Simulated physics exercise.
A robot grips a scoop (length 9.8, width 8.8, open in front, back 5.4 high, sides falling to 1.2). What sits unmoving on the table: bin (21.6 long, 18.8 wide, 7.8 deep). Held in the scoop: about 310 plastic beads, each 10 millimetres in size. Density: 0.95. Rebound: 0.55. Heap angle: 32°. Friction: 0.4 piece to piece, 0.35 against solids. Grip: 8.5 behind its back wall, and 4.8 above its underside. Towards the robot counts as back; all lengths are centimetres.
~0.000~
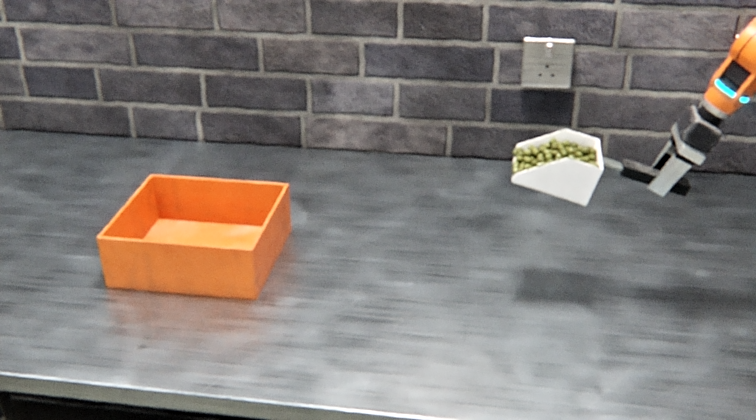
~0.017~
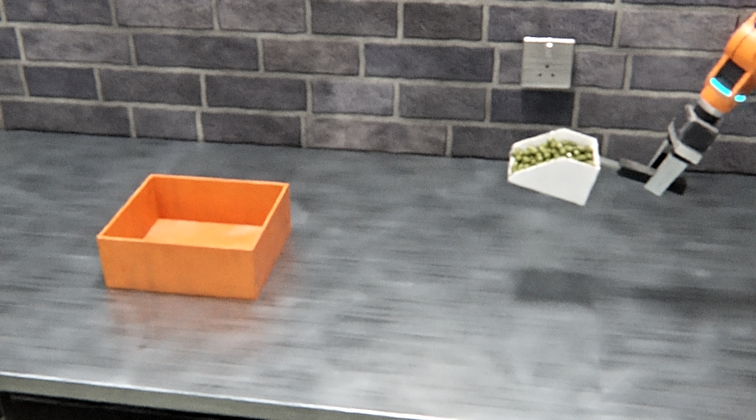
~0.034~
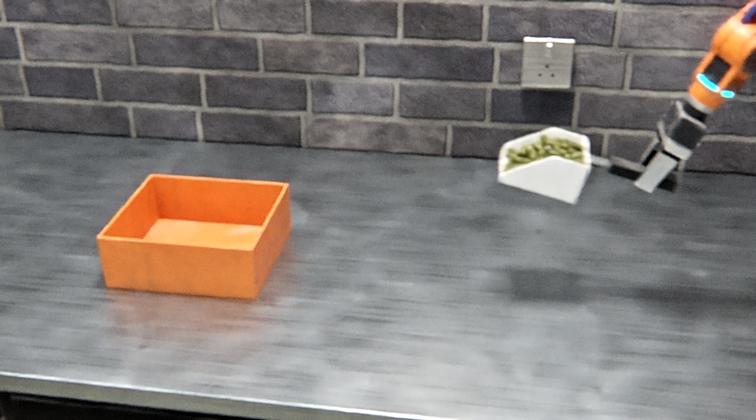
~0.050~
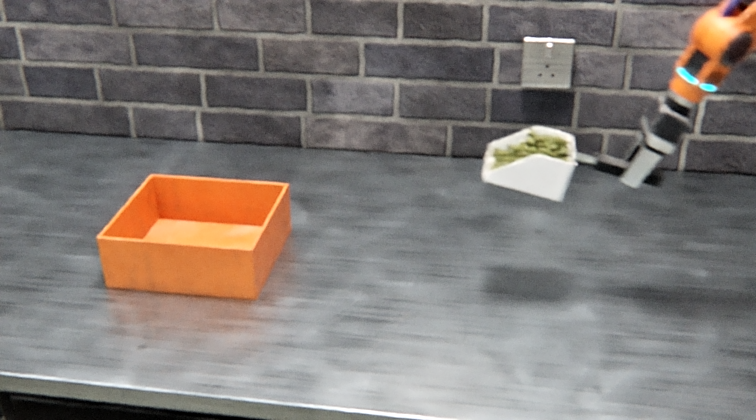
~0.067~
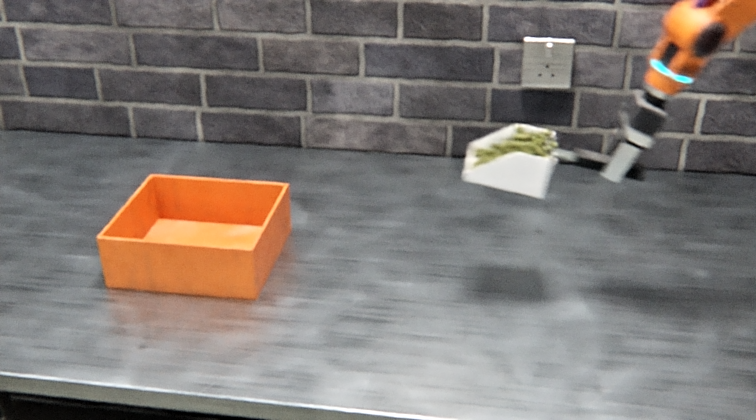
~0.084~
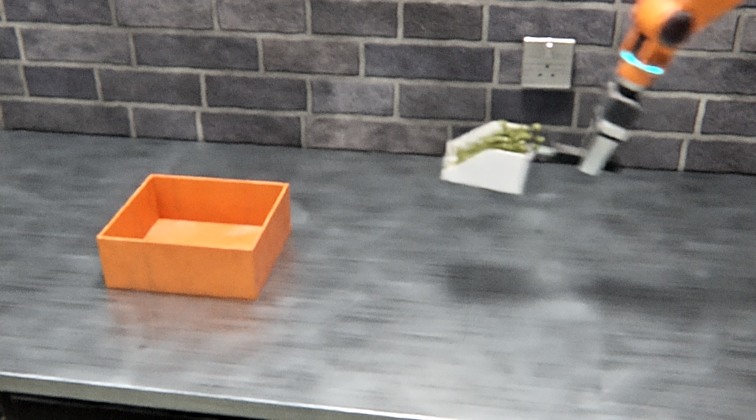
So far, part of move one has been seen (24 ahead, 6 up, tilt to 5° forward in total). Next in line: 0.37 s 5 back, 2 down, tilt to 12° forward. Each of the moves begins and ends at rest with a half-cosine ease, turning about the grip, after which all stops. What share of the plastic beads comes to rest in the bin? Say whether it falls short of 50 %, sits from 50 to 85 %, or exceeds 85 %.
It exceeds 85 %.
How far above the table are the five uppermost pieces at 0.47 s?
About 8 cm above the table.
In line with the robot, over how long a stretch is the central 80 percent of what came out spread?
Length: Close to 6 cm.
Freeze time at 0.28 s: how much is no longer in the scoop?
100 %.
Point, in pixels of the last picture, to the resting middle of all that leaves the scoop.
In the final picture, somewhere near (153, 245).
After 0.28 s, tilted 6° forward, highest piece 19 above the table; 43 in the bin, 268 in flight or on a rim.
After 0.47 s, tilted 11° forward, highest piece 8 above the table; 299 in the bin, 12 in flight or on a rim.
After 0.77 s, tilted 12° forward, highest piece 3 above the table; 299 in the bin, 12 on the table or floor.
After 1.82 s, tilted 12° forward, highest piece 3 above the table; 299 in the bin, 12 on the table or floor.
At rest, 299 in the bin, 12 on the table or floor. That is 96 % in the bin.
